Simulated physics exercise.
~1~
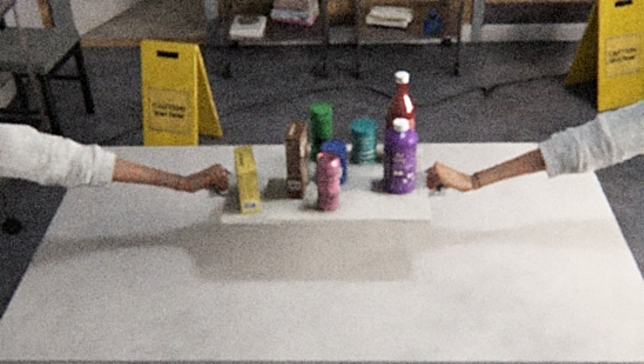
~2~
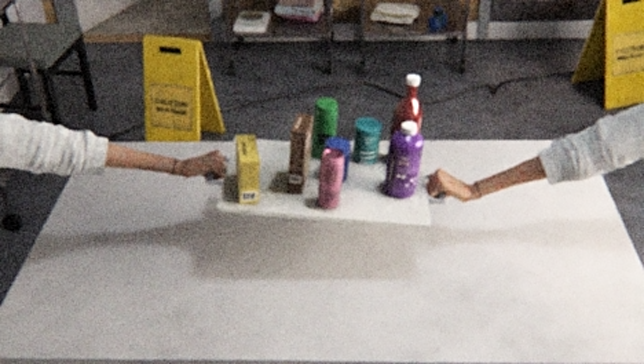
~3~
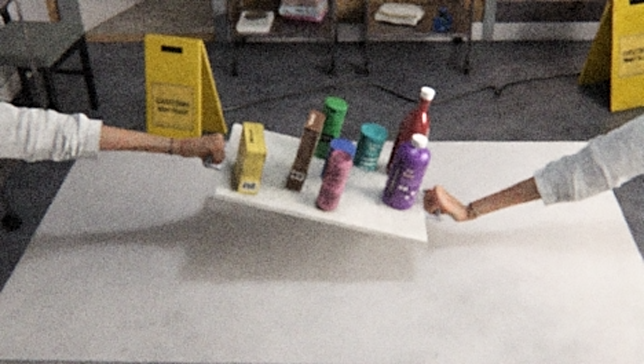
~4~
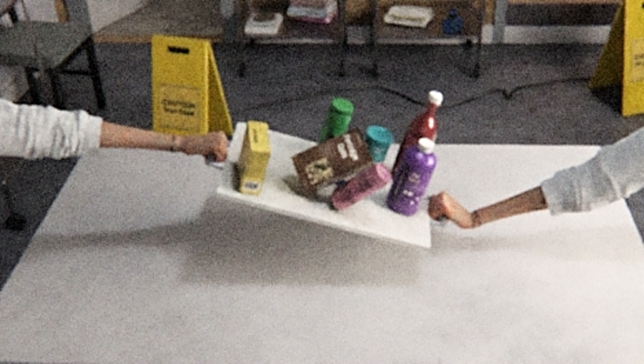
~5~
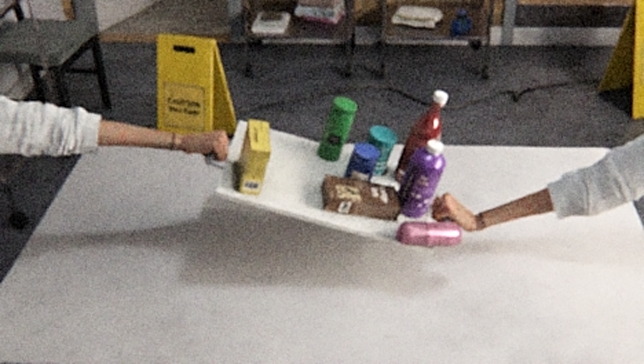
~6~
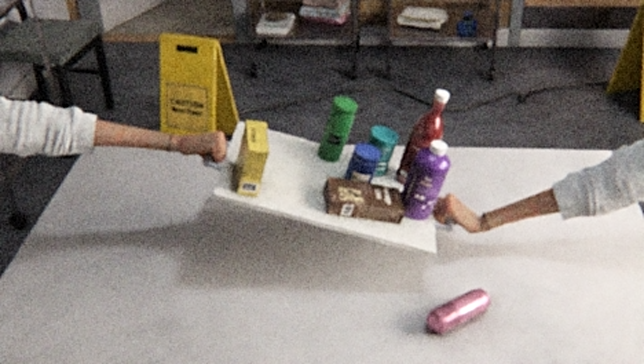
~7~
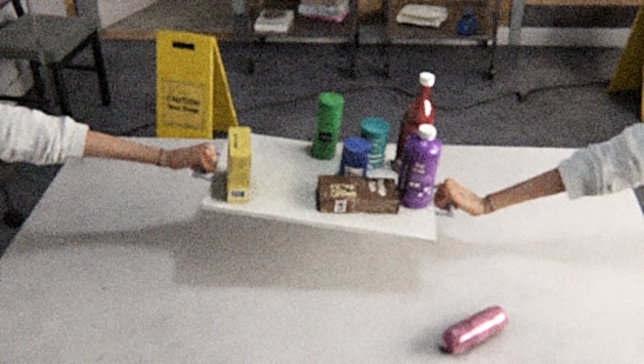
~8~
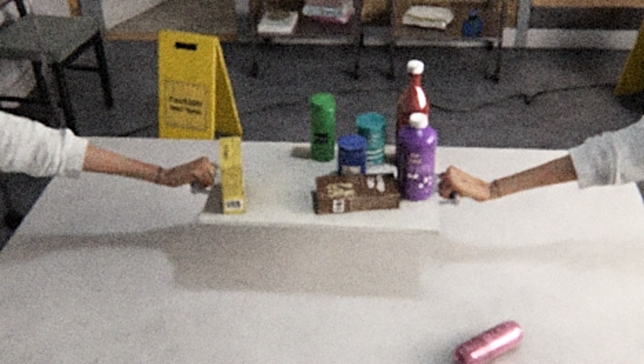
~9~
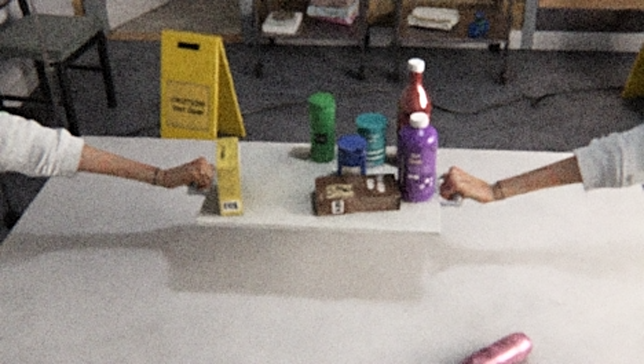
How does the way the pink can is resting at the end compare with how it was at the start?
At the start the pink can stood upright on the tray, but by the end it was lying on its side on the table.
